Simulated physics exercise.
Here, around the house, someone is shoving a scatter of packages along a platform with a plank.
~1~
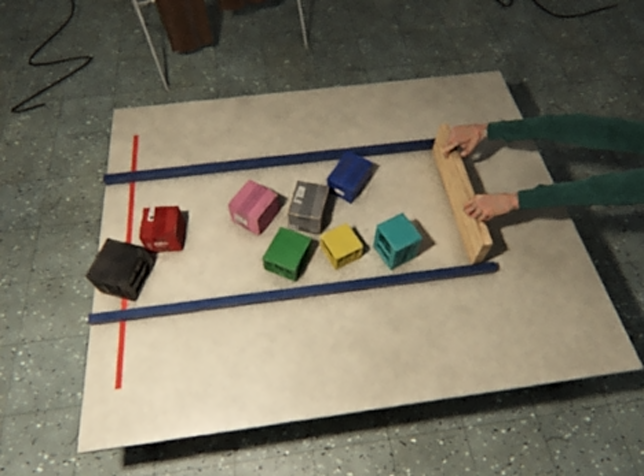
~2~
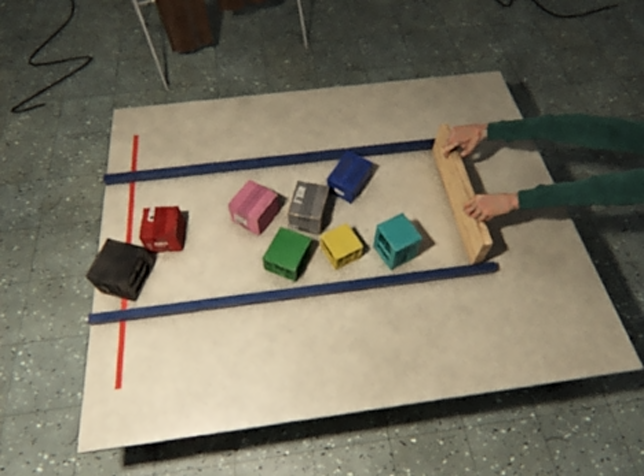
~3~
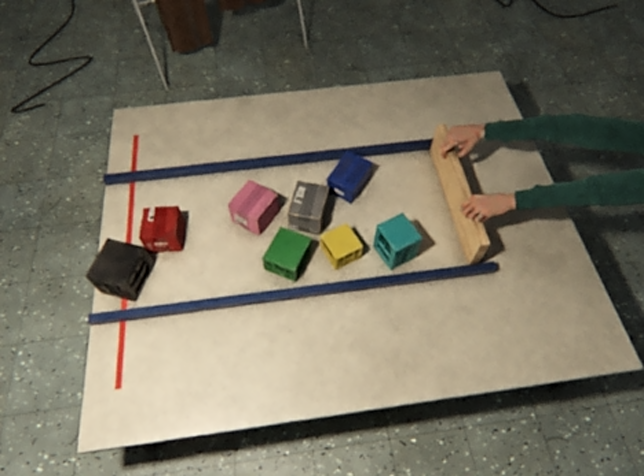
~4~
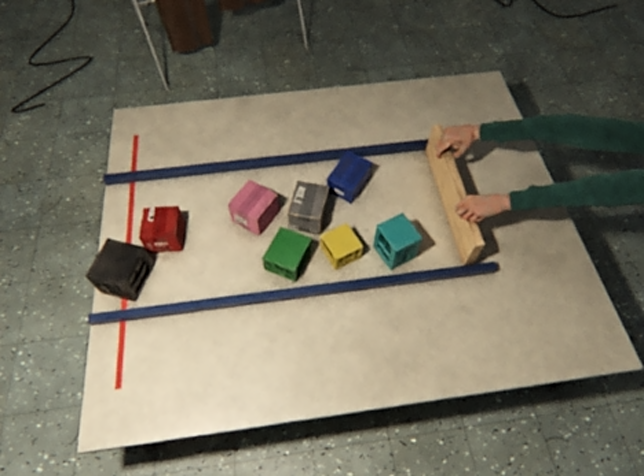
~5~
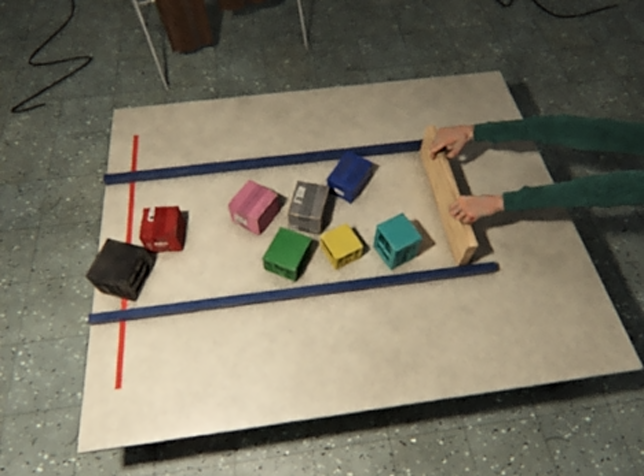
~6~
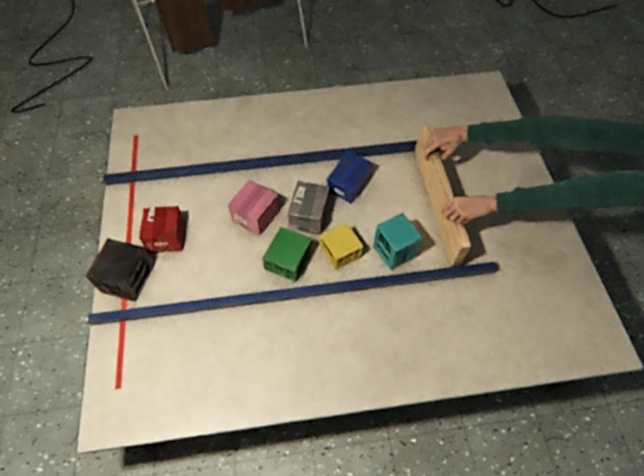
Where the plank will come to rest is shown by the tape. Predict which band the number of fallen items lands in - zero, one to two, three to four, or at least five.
The number sent down is large, five or above.
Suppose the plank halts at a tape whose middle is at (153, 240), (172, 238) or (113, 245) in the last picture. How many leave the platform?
It would be 3, 3 and 8.
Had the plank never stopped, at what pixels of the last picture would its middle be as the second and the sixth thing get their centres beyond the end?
At roughly (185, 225), then roughly (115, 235).
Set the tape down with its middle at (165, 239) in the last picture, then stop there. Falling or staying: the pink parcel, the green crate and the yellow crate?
Pink parcel stays put, green crate goes down, yellow crate stays put.
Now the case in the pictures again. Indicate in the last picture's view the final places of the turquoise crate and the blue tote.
The turquoise crate ends up near (103, 274), and the blue tote near (113, 197).
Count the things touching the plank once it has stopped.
The count in contact is 3.
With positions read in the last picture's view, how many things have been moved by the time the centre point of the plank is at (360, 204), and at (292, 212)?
The counts are 4 and 6.
Soon after, none off yet; black crate at rest near (122, 270); red parcel at rest near (163, 230); pink parcel moving near (252, 208).
By the end, the number that fall off is five or more; fallen, yellow crate, green crate, pink parcel, red parcel and black crate.
